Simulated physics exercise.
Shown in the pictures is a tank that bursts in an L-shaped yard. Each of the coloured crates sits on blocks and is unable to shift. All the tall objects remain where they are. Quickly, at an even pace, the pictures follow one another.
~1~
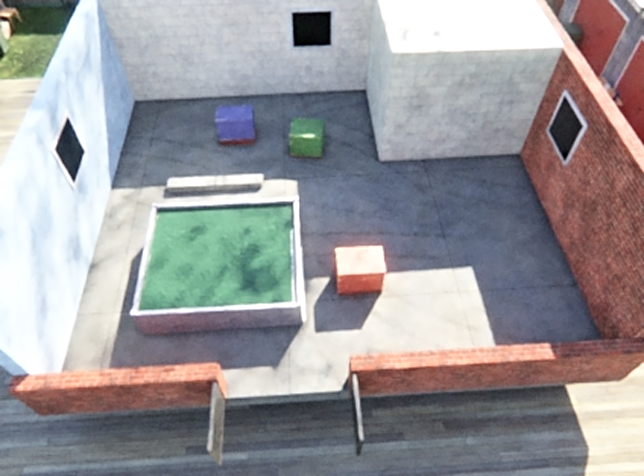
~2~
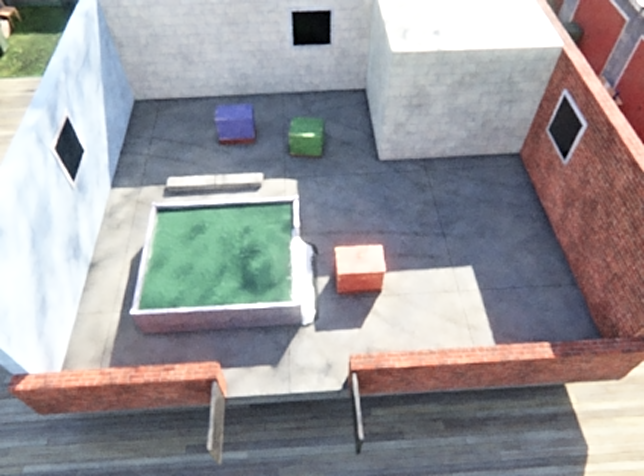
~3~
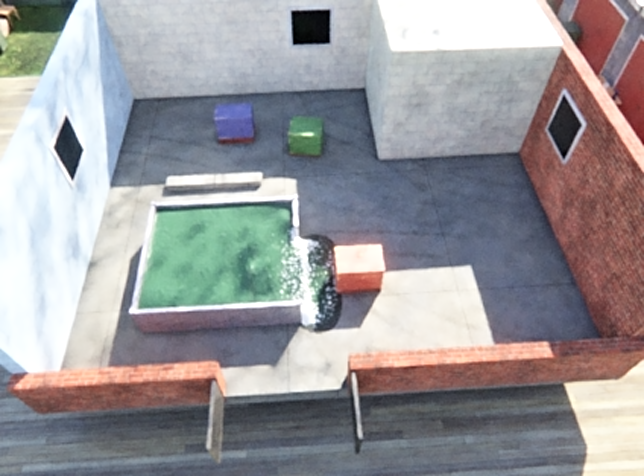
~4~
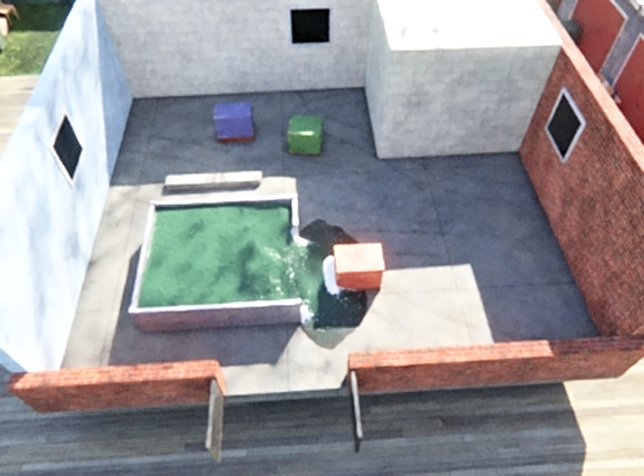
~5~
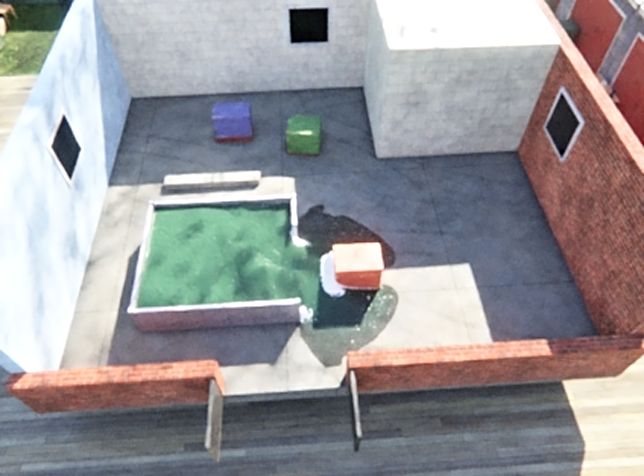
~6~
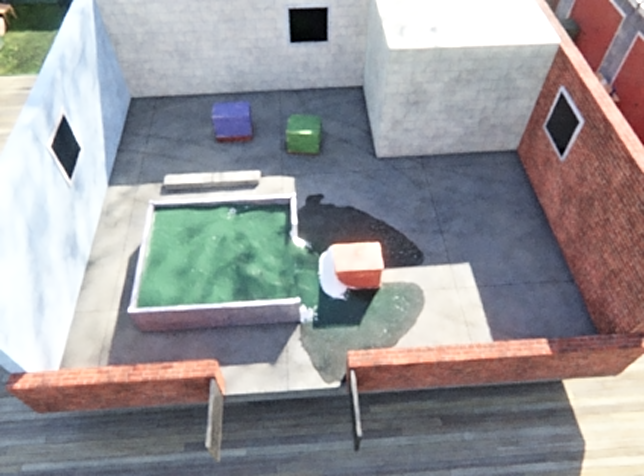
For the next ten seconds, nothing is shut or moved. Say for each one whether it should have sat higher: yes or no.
Blue crate - no; red crate - yes; green crate - yes.
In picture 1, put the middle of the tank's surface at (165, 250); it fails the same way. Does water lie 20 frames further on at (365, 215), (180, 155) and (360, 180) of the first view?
The first spot is inundated, the second not reached, and the third inundated.
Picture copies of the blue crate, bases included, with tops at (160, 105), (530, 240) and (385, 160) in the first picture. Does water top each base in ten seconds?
So, in the order given: Untouched, flooded, flooded.
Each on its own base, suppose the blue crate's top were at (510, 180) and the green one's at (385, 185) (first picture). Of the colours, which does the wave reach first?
Going by the pictures, it's the red-painted one.
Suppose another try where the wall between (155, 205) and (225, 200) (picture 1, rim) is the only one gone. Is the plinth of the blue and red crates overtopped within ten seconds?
First, the blue crate is flooded; second, the red crate is flooded.
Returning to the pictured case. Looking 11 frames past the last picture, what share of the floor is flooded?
My estimate is near 40 per cent.
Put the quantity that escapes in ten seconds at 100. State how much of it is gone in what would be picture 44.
It should be close to 70 percent by then.
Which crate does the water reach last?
Go for the blue crate.
A moment on, water covers 25 % of the floor; the blue crate not reached, the red crate water round its plinth, the green crate not reached.
Next, water covers 40 % of the floor; the blue crate not reached, the red crate water round its plinth, the green crate not reached.
Then, water covers 50 % of the floor; the blue crate not reached, the red crate water round its plinth, the green crate water round its plinth.
Later, water covers 55 % of the floor; the blue crate water round its plinth, the red crate water round its plinth, the green crate water round its plinth.
In the end, water covers 80 % of the floor; the blue crate stayed above the water, the red crate was topped, the green crate was topped.
